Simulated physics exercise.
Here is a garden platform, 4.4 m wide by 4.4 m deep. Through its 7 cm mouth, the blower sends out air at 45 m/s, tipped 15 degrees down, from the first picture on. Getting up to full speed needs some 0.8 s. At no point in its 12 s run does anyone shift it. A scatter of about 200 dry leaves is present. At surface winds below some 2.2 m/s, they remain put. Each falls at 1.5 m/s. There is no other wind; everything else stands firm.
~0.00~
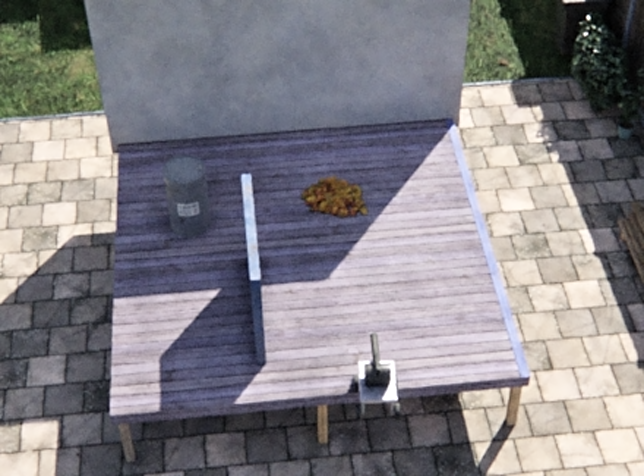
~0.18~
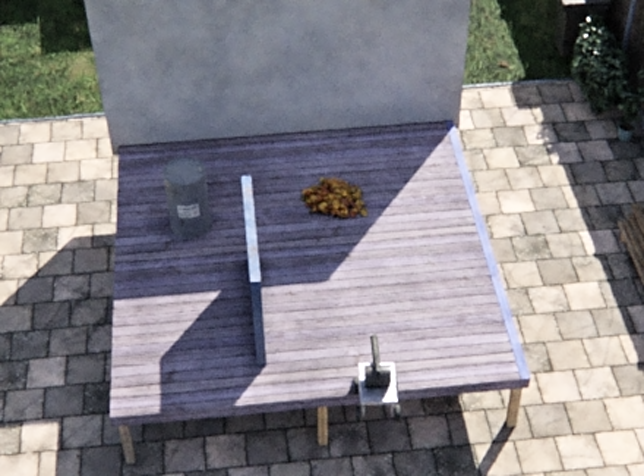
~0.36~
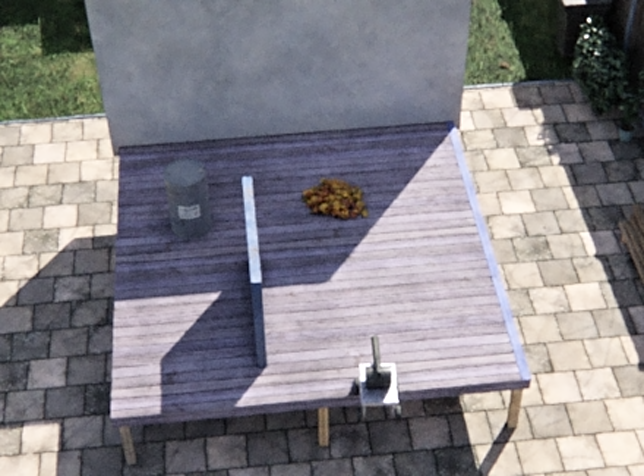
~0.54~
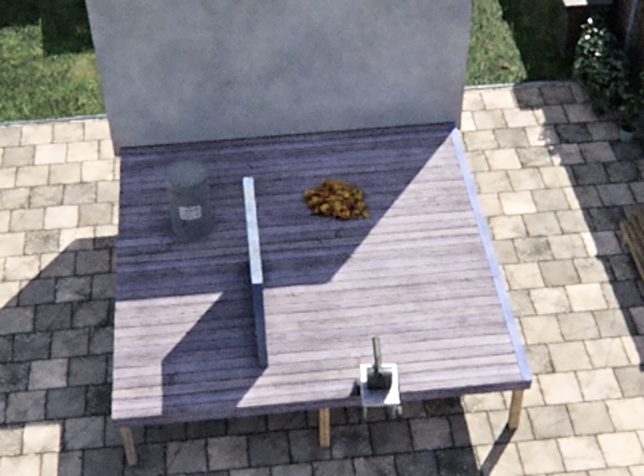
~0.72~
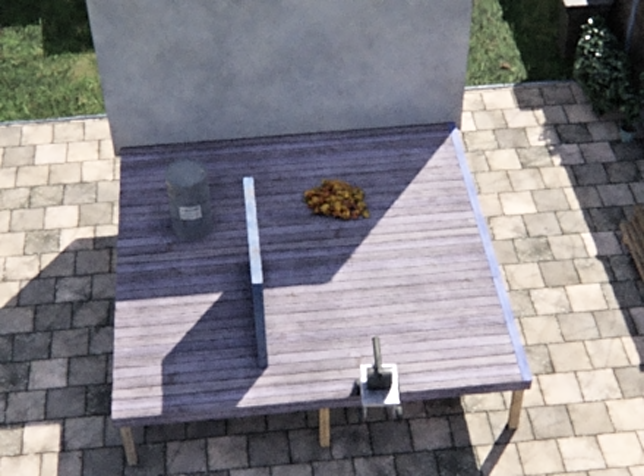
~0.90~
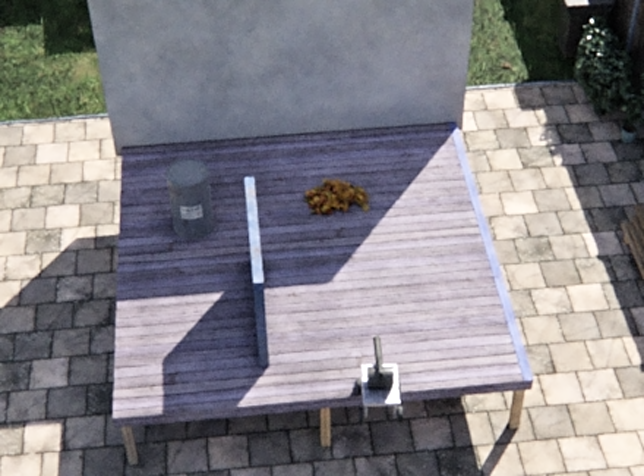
Garden platform with a small device at its front edge, a heap of dry leaves barely stirring near the back wall.
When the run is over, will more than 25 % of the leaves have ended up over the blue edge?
No.
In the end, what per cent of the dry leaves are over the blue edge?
My estimate is around 2 %.
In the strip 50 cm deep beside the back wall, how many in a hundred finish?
Estimate: Around 100 percent.
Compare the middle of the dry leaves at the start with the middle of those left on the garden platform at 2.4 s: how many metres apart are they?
Roughly 1.4 m.
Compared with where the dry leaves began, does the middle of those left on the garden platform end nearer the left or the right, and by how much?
Direction to the left-hand side, distance about 0.2 m.
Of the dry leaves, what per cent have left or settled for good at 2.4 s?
Roughly 40 % of them.
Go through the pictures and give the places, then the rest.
In the first picture, the middle of the dry leaves is near (337, 198), none has stirred yet and the mouth of the blower is at (374, 336).
In the second picture, the middle of the dry leaves is near (337, 197), none has stirred yet and the blue edge is centred on (487, 234).
In the third picture, the middle of the dry leaves is near (338, 198), none has stirred yet, the top of a barrel is at (185, 172) and the top of a screen is at (251, 227).
In the fourth picture, the middle of the dry leaves is near (339, 199) and none has stirred yet.
In the fifth picture, the middle of the dry leaves is near (339, 199) and none has stirred yet.
In the sixth picture, the middle of the dry leaves is near (336, 197), the farthest in sight from the blower is at (337, 182) and about 20 % have left their places.
After 2.4 s, 0 % are over the blue edge; the middle of those still in play is near (316, 132); 44 % have settled or left.
After 3.8 s, 0 % are over the blue edge; the middle of those still in play is near (316, 132); 50 % have settled or left.
After 6.6 s, 0 % are over the blue edge; the middle of those still in play is near (311, 131); 56 % have settled or left.
After 12.0 s, at the end, 2 % are over the blue edge; the middle of those still in play is near (309, 131).
